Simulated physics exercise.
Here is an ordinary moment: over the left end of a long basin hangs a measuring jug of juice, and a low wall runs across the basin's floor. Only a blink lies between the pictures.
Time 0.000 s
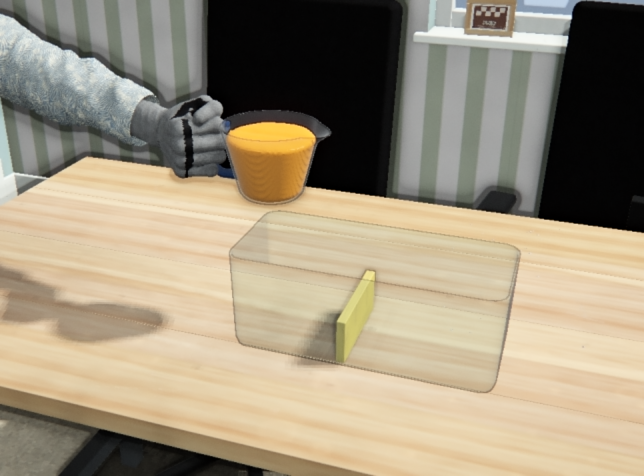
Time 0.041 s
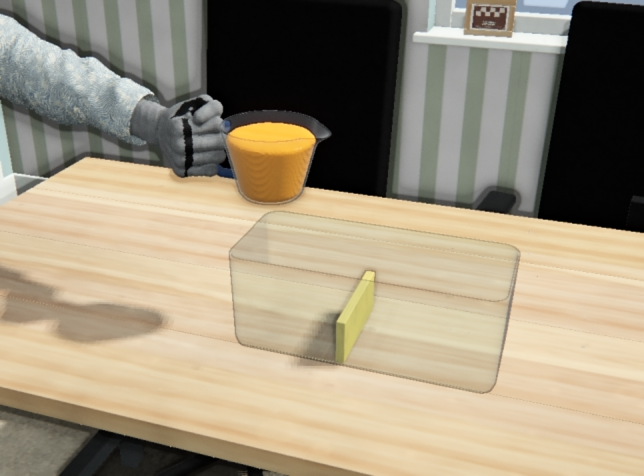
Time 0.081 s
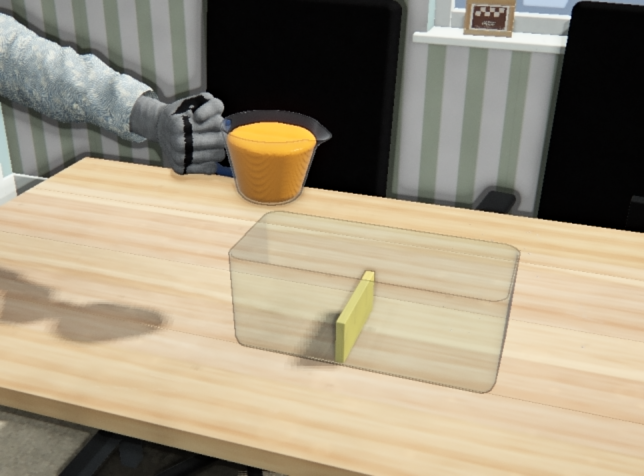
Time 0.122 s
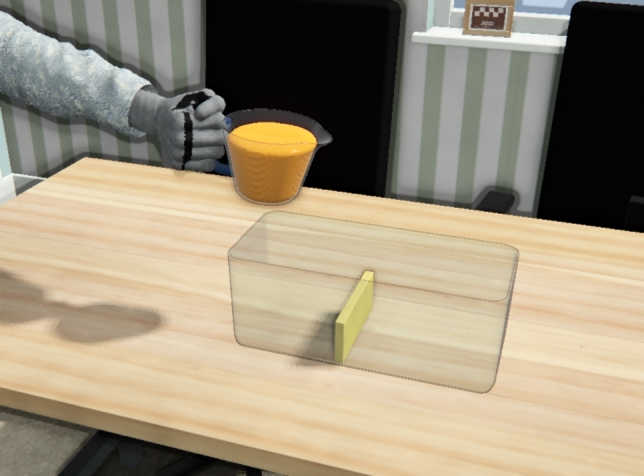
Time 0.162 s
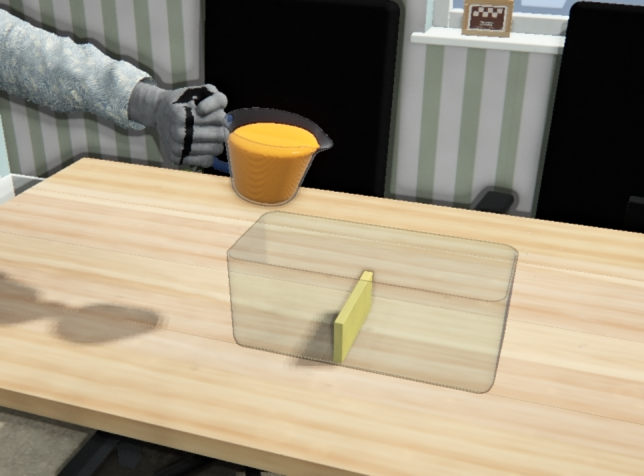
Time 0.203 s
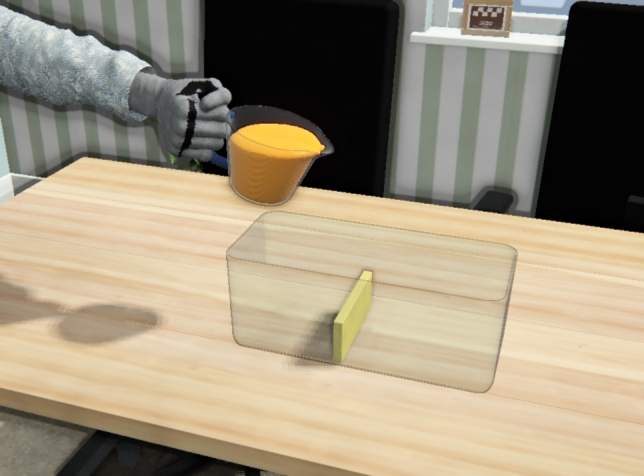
The video shows a gloved hand holding a measuring jug of orange juice above the left end of a clear basin with a low yellow wall across its floor, then gradually tilting the jug slightly to the right.
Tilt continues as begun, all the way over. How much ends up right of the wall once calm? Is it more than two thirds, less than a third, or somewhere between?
Somewhere between a third and two thirds.
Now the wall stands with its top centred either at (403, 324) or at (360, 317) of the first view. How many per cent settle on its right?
In turn 15 and 50 in a hundred.
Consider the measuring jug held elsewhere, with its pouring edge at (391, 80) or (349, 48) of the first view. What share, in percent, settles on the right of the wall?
About 95 and 85 per cent.
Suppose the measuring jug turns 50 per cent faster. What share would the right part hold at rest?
About 35 per cent.
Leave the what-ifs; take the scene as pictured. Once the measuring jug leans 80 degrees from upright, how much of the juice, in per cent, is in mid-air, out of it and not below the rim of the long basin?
Roughly 25 percent.
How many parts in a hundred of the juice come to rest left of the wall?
Estimate: Some 55 per cent.
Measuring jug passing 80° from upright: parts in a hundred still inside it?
50 per cent, approximately.
Then, 0.55 s in, the tilt is 80° and 48 per cent is still to pour, 4 is left of the wall and 23 right of it.
Then, 0.81 s in, the tilt is 111° and 2 per cent is still to pour, 50 is left of the wall and 45 right of it.
Then, 1.07 s in, the tilt is 112° and 0 per cent is still to pour, 54 is left of the wall and 46 right of it.
Then, 1.36 s in, the tilt is 112° and 0 per cent is still to pour, 54 is left of the wall and 46 right of it.
Finally, 54 per cent lies left of the wall, 46 right of it and 0 outside.
